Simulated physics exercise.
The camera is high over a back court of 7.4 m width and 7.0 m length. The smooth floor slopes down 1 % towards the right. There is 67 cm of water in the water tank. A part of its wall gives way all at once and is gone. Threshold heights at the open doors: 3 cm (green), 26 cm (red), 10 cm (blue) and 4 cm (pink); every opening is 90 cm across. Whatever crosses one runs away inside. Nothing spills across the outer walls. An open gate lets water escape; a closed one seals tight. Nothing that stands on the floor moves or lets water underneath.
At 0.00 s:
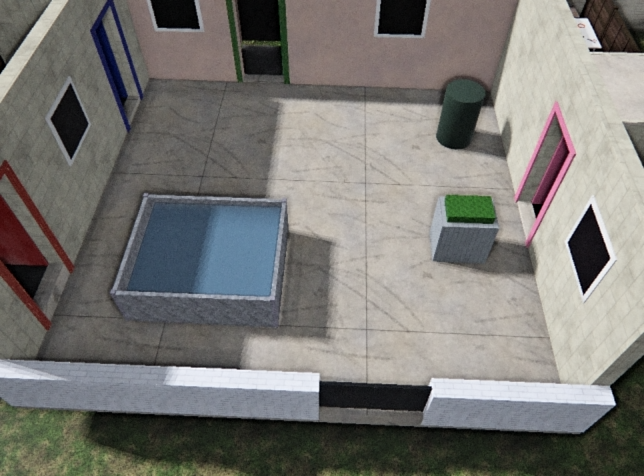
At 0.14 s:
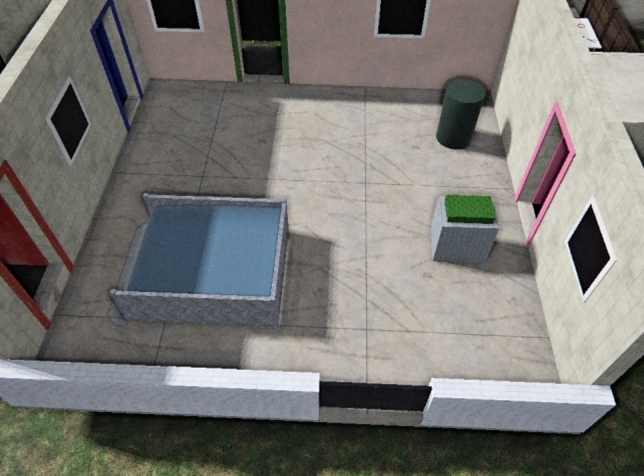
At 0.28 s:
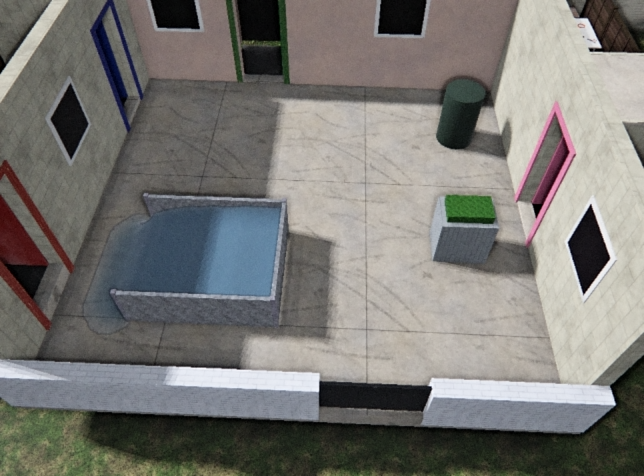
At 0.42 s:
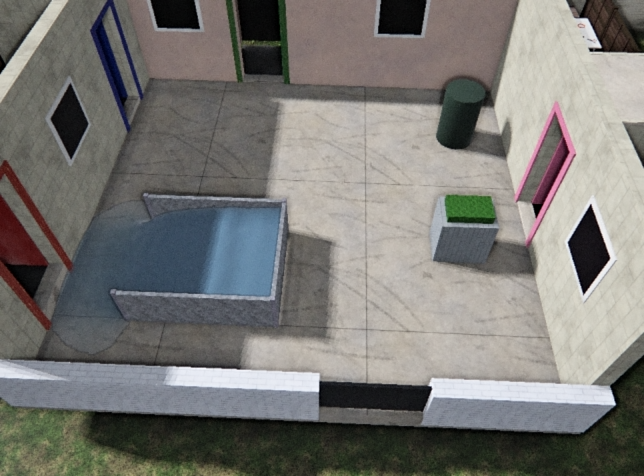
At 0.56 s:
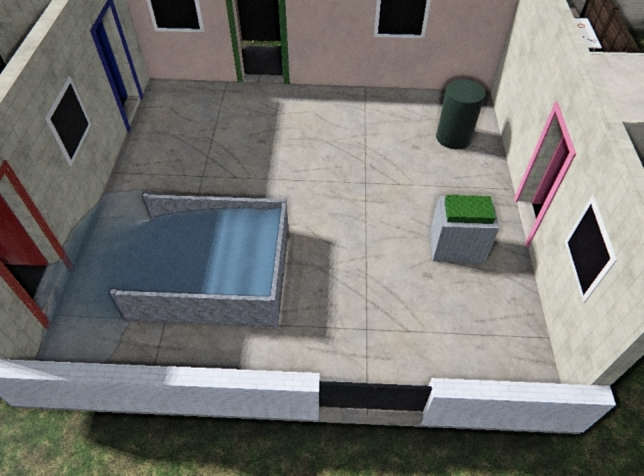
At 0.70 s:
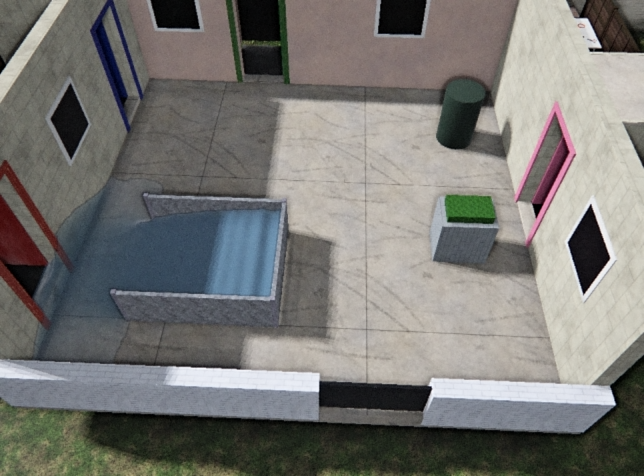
Water tank in a walled courtyard losing its left wall, water pouring out and spreading across the floor to the red-framed doorway.
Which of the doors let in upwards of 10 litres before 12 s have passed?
Within that time: At the green door it exceeds the limit; at the red door it exceeds the limit; at the blue door it keeps below the limit; at the pink door it exceeds the limit.
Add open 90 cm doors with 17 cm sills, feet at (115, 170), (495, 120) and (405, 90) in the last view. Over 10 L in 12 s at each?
In that order: Under, not over, not over.
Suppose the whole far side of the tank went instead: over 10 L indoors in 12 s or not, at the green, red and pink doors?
Then: Green over, red below, pink past it.
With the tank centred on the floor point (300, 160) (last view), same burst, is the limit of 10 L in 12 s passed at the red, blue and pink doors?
Against that limit: Red below, blue over, pink above.
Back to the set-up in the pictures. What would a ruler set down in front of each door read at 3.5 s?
In cm: Green 11, red 21, blue 5, pink 0.
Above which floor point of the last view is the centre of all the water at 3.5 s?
Around (182, 242).
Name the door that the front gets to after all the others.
The pink one.
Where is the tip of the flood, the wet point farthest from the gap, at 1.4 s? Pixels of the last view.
Near (132, 124).
After 1.4 s water covers 10 % of the floor and is deepest (50 cm) near (28, 381); green door not reached, red door 43 cm at the sill, 48 L in, blue door not reached, pink door not reached.
After 2.2 s water covers 25 % of the floor and is deepest (46 cm) near (33, 369); green door not reached, red door 35 cm at the sill, 100 L in, blue door 6 cm at the sill, 0 L in, pink door not reached.
After 3.5 s water covers 45 % of the floor and is deepest (24 cm) near (28, 381); green door 11 cm at the sill, 14 L in, red door 21 cm at the sill, 115 L in, blue door 5 cm at the sill, 0 L in, pink door not reached.
After 7.0 s water covers 75 % of the floor and is deepest (14 cm) near (540, 406); green door 5 cm at the sill, 65 L in, red door 7 cm at the sill, 115 L in, blue door 6 cm at the sill, 0 L in, pink door 6 cm at the sill, 1 L in.
After 12.0 s water covers 95 % of the floor and is deepest (11 cm) near (491, 94); green door 4 cm at the sill, 75 L in, red door 5 cm at the sill, 115 L in, blue door 3 cm at the sill, 0 L in, pink door 7 cm at the sill, 24 L in.
